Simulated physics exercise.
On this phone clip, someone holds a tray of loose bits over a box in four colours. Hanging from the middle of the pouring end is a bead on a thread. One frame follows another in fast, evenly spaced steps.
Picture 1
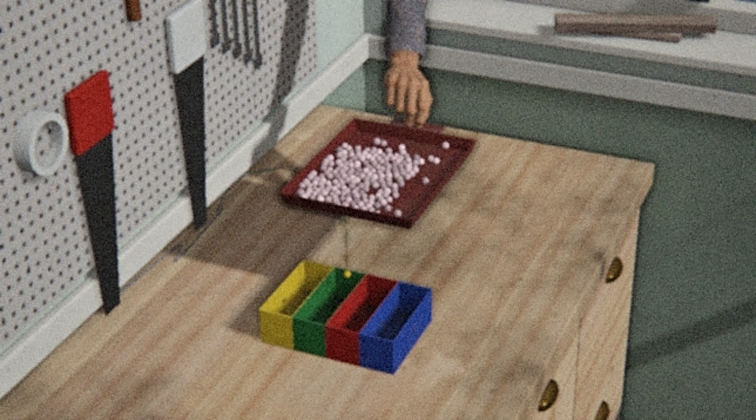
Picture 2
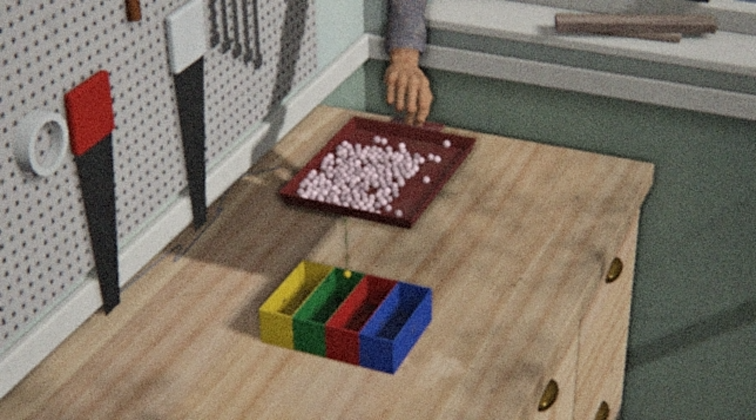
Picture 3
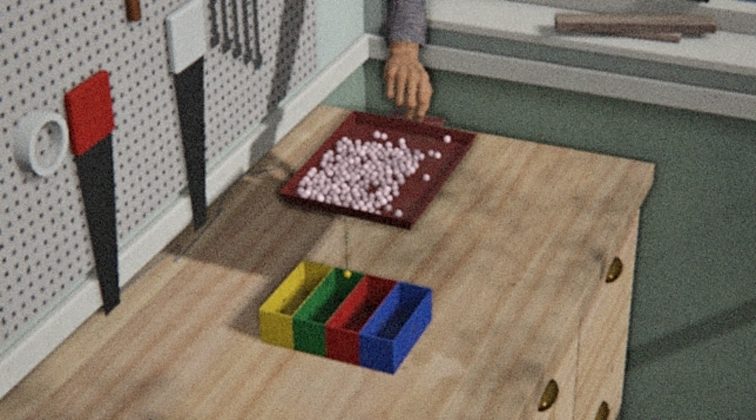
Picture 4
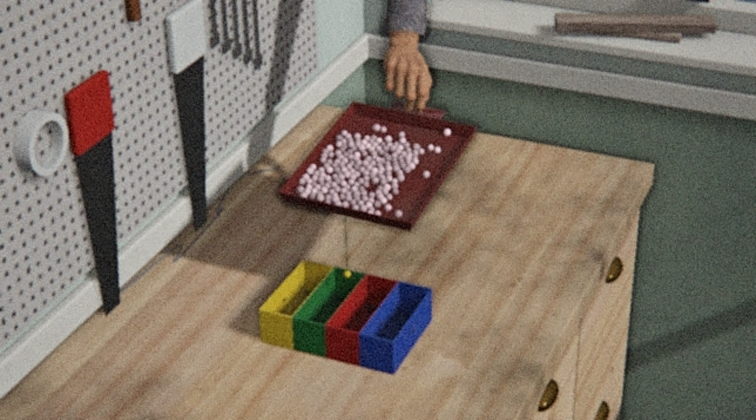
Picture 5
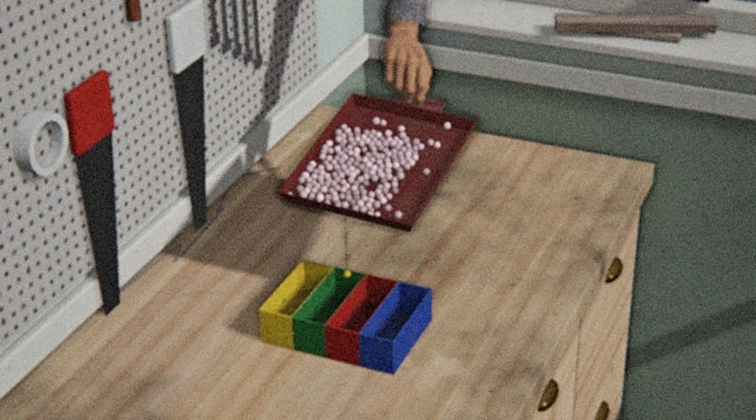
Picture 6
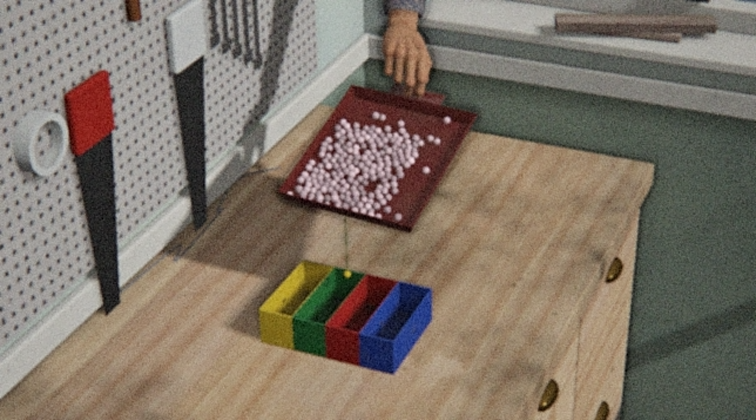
On a wooden workbench, a hand gradually raises the back of a red tray of pale beads.
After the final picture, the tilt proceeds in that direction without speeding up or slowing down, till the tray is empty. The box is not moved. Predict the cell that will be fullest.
I would say the blue cell.
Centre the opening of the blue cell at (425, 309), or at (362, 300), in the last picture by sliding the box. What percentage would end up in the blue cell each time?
About 20 per cent first, then about 20 per cent.
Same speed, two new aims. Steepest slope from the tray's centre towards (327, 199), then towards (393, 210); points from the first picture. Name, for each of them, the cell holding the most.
Try 1 - the cell in yellow / try 2 - the blue one.
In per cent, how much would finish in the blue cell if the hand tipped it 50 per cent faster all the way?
Roughly 40 in a hundred.
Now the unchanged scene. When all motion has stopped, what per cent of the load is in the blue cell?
Result: Around 40 in a hundred.
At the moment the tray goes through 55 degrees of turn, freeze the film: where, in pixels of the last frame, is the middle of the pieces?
Near the pixel (364, 200).
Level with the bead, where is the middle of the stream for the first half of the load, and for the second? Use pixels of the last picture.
Around (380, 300) at first; around (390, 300) after that.
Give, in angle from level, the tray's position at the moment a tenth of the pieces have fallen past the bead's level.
65°.
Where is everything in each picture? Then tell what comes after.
In the first picture, corners of the pouring end (285, 191) and (410, 217), level; middle of the load (362, 177), sugar pearls; bead on its thread (347, 274); yellow cell (276, 326); green cell (309, 334); red cell (343, 342); blue cell (377, 351).
In the second picture, corners of the pouring end (284, 191) and (410, 217), level; middle of the load (362, 176).
In the third picture, corners of the pouring end (284, 191) and (410, 218), tipped barely, lowest at the right corner; middle of the load (362, 173).
In the fourth picture, corners of the pouring end (284, 190) and (410, 220), tipped a little, lowest at the right corner; middle of the load (362, 170).
In the fifth picture, corners of the pouring end (284, 190) and (410, 221), tipped a little, lowest at the right corner; middle of the load (361, 167).
In the sixth picture, corners of the pouring end (284, 190) and (409, 223), tipped a little, lowest at the right corner; middle of the load (361, 166), roughly two thirds on the move; yellow cell (276, 326); green cell (309, 334); red cell (343, 342); blue cell (377, 351).
Just after the last frame, tray tipped steeply; almost all on the tray; just a few in the blue cell; about a tenth falling or outside the box.
A moment on, tray tipped right over; about a tenth on the tray; roughly a third in the blue cell; roughly a quarter in the red cell; about a tenth in the green cell; just a few in the yellow cell; roughly a quarter falling or outside the box.
Further on, tray tipped past a quarter turn; roughly half in the blue cell; roughly a quarter in the red cell; about a tenth in the green cell; just a few in the yellow cell; about a tenth falling or outside the box.
When it is over, tray tipped past a quarter turn; roughly half in the blue cell; roughly a quarter in the red cell; about a tenth in the green cell; just a few in the yellow cell; about a tenth outside the box.
